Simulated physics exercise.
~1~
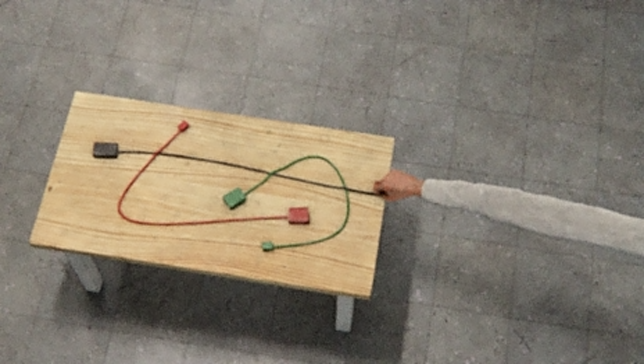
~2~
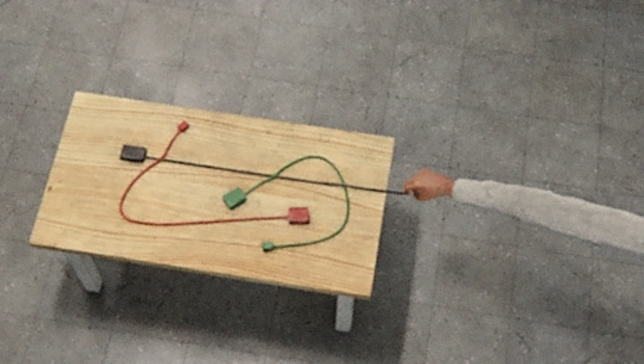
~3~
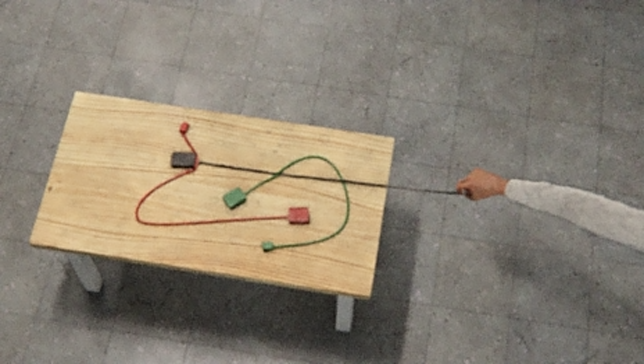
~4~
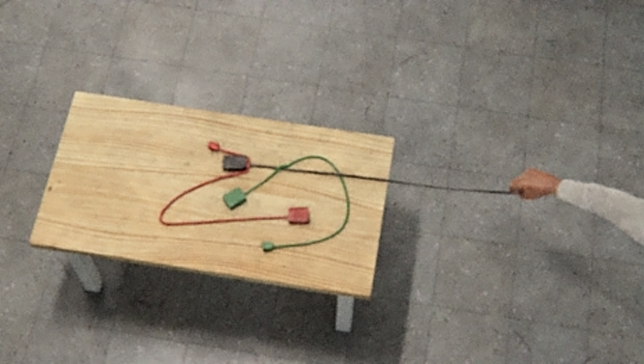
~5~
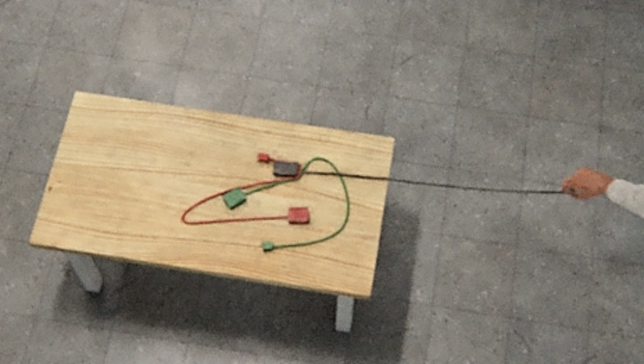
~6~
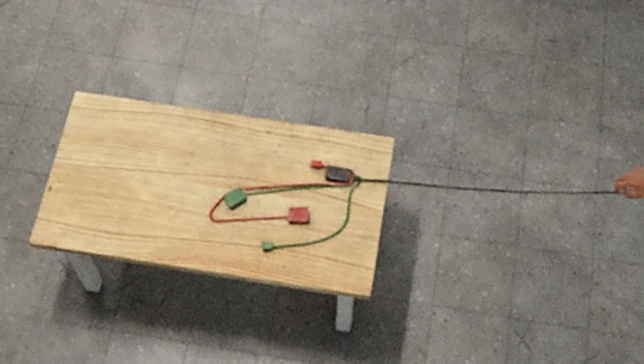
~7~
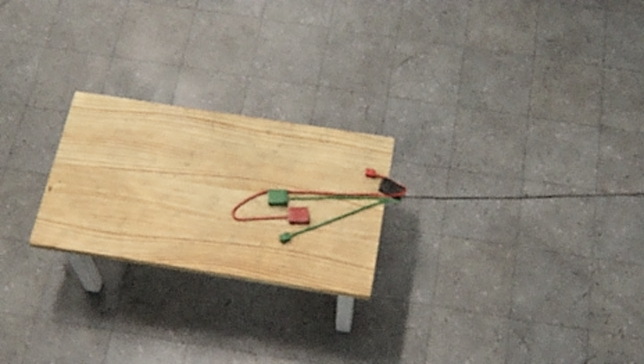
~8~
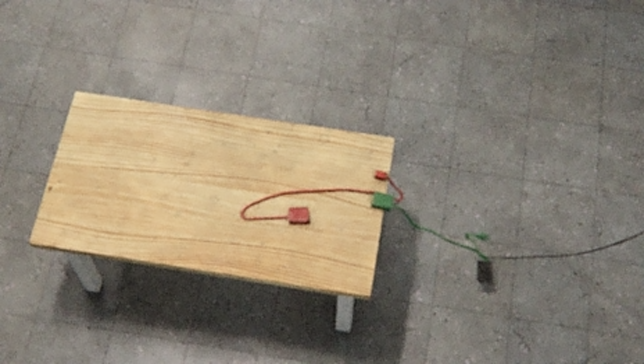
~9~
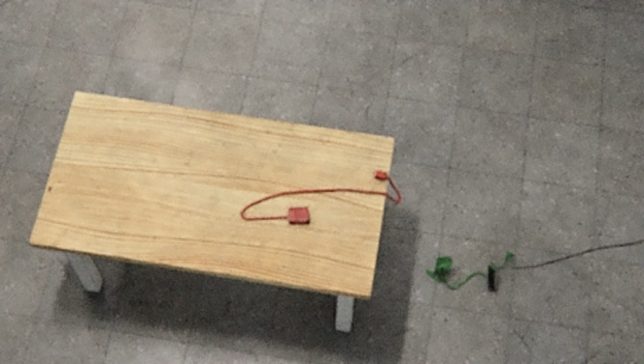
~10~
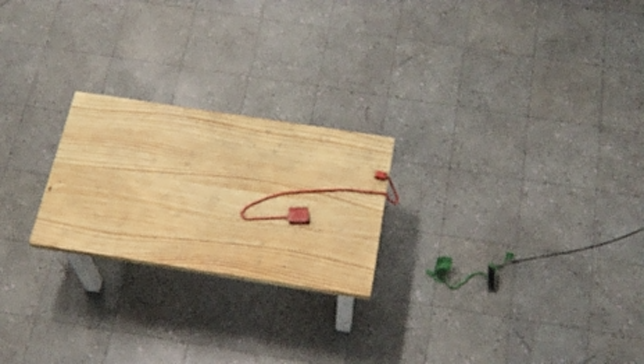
The footage shows a hand pulling a black lead rightward across a wooden table, its charger dragging the overlapping red and green leads along. The black and green leads go over the right edge to the floor, while the red lead stays on the table, its plug shifted to the edge.
